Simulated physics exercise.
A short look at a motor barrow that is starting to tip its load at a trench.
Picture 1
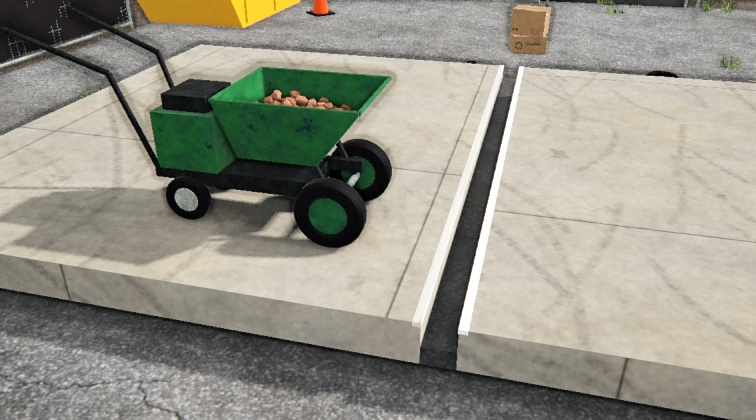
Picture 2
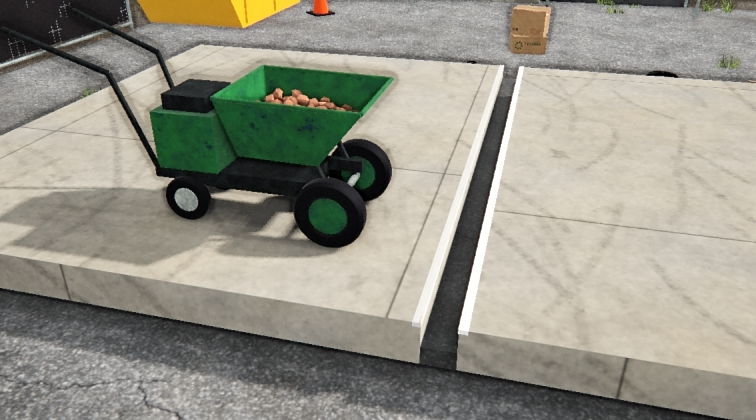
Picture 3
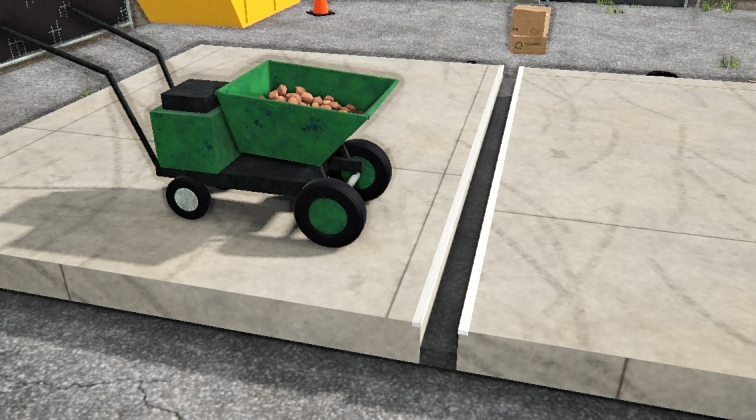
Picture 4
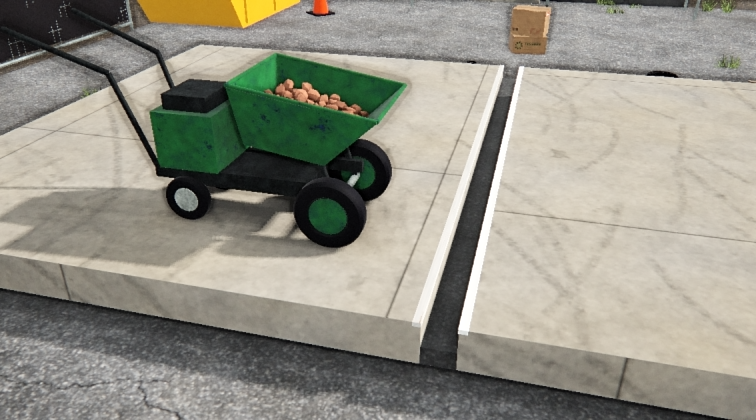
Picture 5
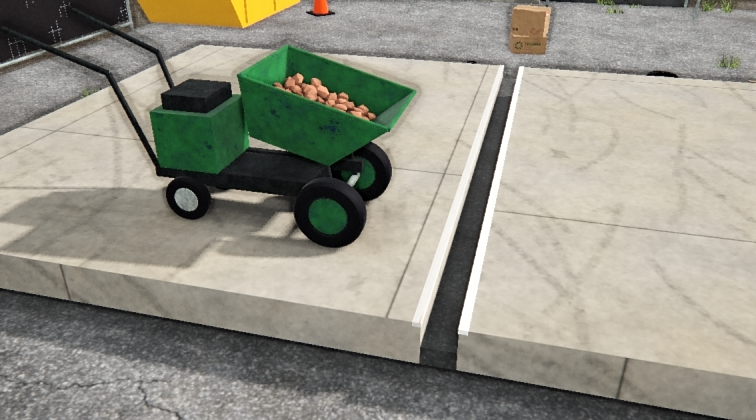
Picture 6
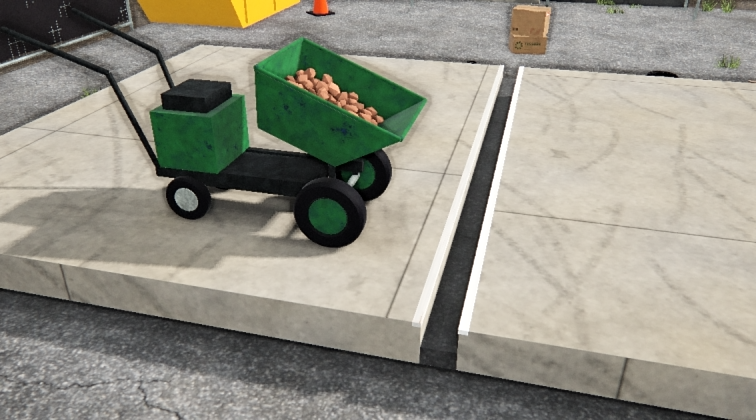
The green skip of a motor barrow tilts forward to the right, carrying reddish-brown lumps.
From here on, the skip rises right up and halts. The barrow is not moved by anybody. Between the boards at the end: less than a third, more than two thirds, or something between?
Caught: One to two thirds.
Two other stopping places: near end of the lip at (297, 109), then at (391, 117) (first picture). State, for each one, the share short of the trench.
In order, close to 50 and 0 in a hundred.
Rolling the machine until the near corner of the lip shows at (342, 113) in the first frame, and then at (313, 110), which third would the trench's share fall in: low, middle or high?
First one to two thirds, then the middle third.
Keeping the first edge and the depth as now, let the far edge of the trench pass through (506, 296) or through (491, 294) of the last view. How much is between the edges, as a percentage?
90 %, give or take, and then 80 %.
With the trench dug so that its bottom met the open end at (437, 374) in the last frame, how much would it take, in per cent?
80 %.
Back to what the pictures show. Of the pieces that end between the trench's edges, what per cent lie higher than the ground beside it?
Roughly 25 %.
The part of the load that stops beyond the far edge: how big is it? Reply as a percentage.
Around 25 %.
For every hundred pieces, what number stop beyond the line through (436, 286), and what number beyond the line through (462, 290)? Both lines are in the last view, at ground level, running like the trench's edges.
Around 80 in a hundred for the first, 30 in a hundred for the second.
Shortly afterwards, skip tipped steeply; the whole lot in the skip.
Next, skip tipped right over; near two thirds in the skip; near a quarter in or heaped over the trench; a little beyond it.
Some moments later, skip tipped right over; a little in the skip; near half in or heaped over the trench; near a quarter beyond it.
In the end, skip tipped right over; a little in the skip; near half in or heaped over the trench; near a quarter beyond it.
